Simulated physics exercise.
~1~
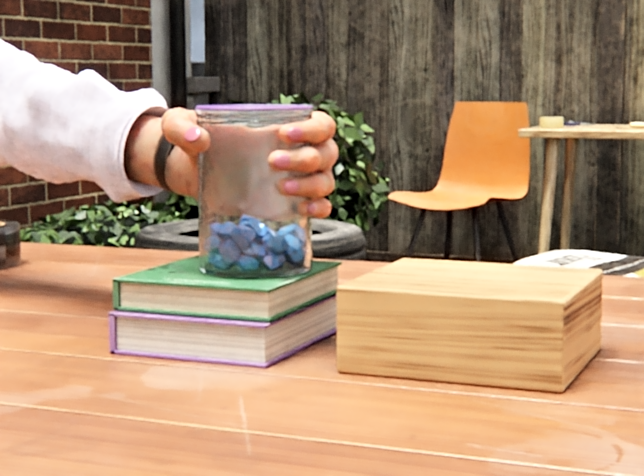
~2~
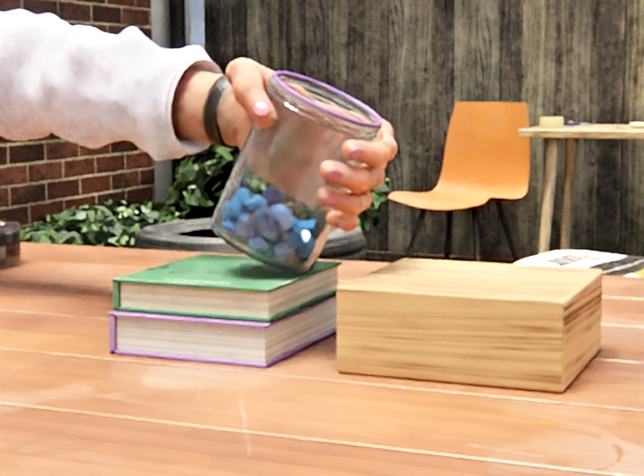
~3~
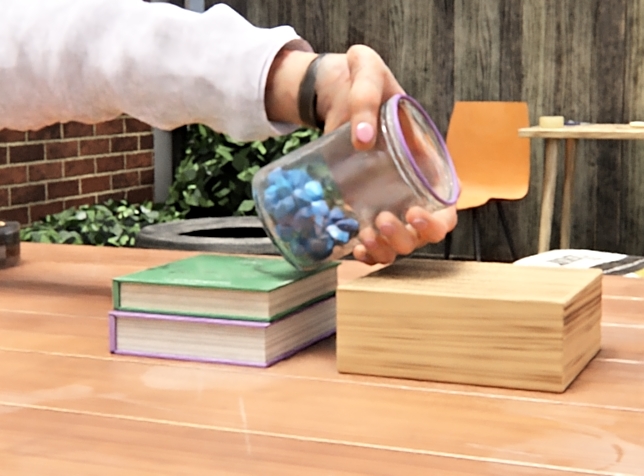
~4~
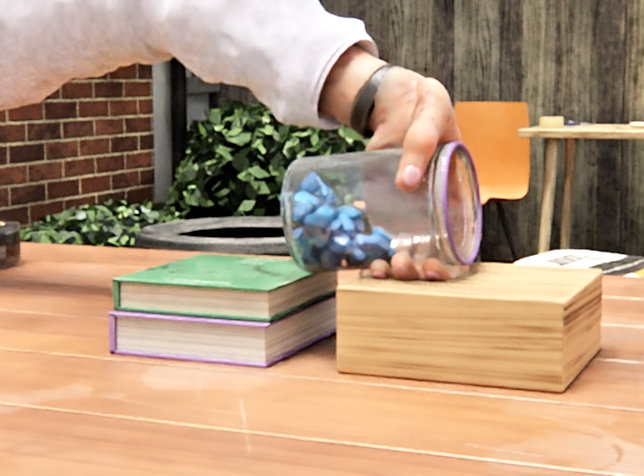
On a wooden table outdoors, a hand lifted an open glass jar of blue pebbles off two stacked books and tipped it rightwards until it lay nearly flat over a wooden block, with all the pebbles still inside.
